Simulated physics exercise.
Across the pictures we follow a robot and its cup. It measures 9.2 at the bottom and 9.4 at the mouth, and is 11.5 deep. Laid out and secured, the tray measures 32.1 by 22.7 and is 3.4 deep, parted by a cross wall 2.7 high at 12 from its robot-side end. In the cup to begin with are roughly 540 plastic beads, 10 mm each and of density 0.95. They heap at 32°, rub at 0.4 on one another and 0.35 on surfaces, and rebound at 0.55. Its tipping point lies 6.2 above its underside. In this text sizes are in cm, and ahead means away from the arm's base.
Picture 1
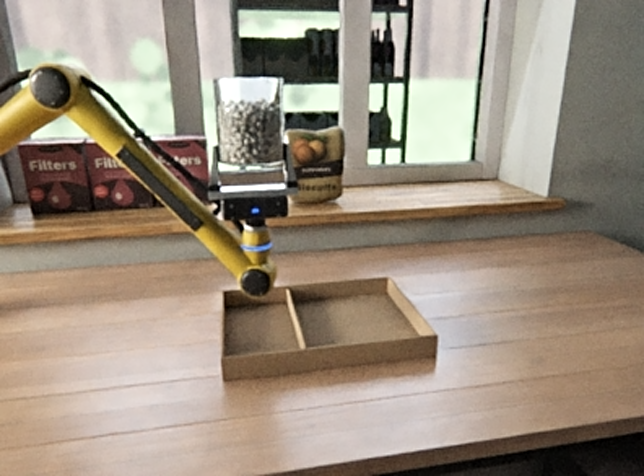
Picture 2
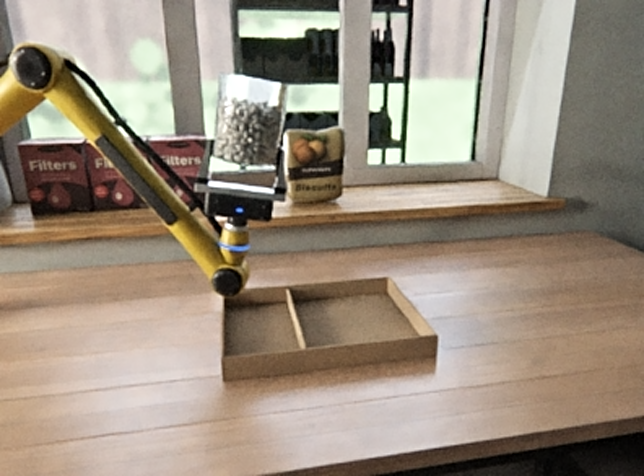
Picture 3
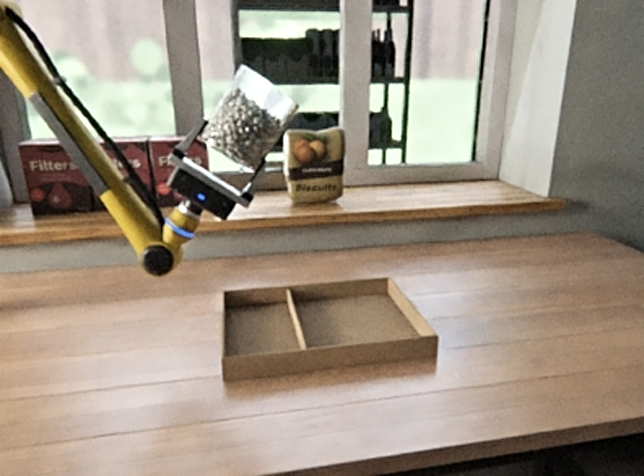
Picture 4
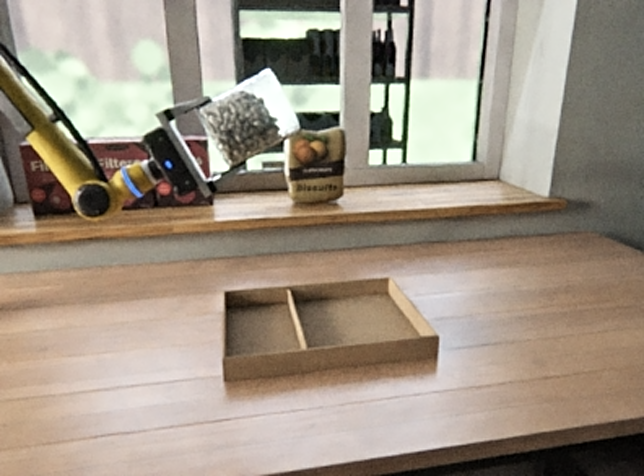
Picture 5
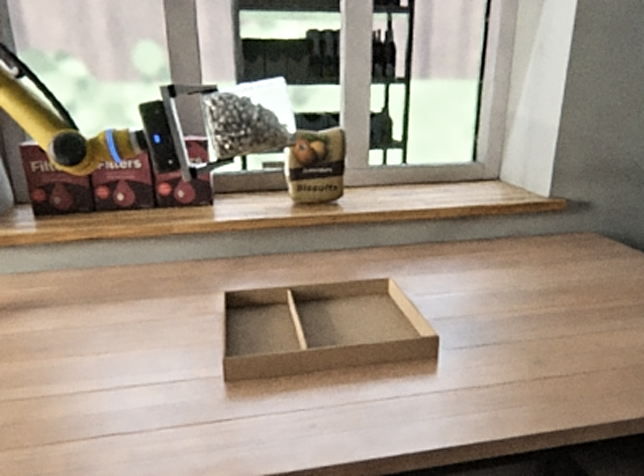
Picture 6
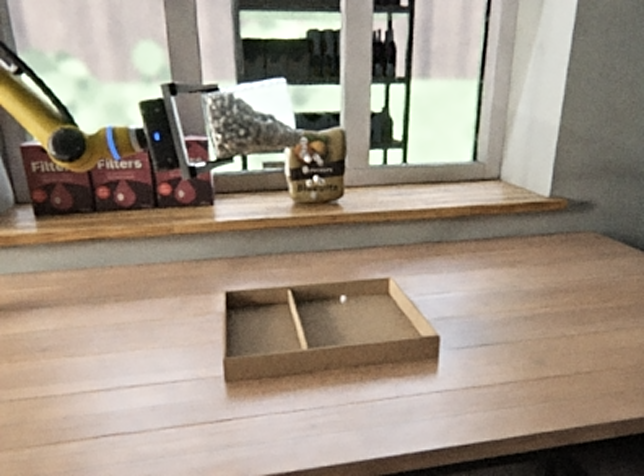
Yellow robot arm tilting a clear cup of grey beads rightward above a divided tray, a few beads leaving its mouth.
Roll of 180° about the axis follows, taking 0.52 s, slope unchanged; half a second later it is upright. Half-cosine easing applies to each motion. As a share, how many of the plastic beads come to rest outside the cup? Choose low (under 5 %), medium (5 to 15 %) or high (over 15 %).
High - over 15 %.
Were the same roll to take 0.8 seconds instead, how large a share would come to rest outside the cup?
It would come to close to 25 per cent.
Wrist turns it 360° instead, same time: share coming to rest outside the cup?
I'd put it at about 25 %.
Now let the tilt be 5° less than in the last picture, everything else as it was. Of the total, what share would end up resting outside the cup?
In that case I'd say some 10 per cent.
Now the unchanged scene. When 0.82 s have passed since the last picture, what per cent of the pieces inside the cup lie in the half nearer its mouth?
35 %, roughly.
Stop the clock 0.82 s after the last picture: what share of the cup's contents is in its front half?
About 45 percent, I'd say.
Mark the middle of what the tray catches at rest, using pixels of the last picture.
Around (361, 319).
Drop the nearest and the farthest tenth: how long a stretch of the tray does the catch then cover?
Length of tray covered: Approx. 16 cm.
Then, 0.41 s after the last picture, tipped 82°, highest piece 39 above the table; 478 in the cup, 37 in the far-side part, 30 in flight or on a rim.
Then, 0.82 s after the last picture, tipped 29°, highest piece 39 above the table; 432 in the cup, 90 in the far-side part, 4 on the table or floor, 2 in the robot-side part, 17 in flight or on a rim.
Then, 1.22 s after the last picture, upright, highest piece 39 above the table; 432 in the cup, 103 in the far-side part, 7 on the table or floor, 3 in the robot-side part.
Then, 1.92 s after the last picture, upright, highest piece 38 above the table; 432 in the cup, 103 in the far-side part, 7 on the table or floor, 3 in the robot-side part.
Final count, 432 in the cup, 103 in the far-side part, 7 on the table or floor, 3 in the robot-side part. That is 21 % outside the cup.
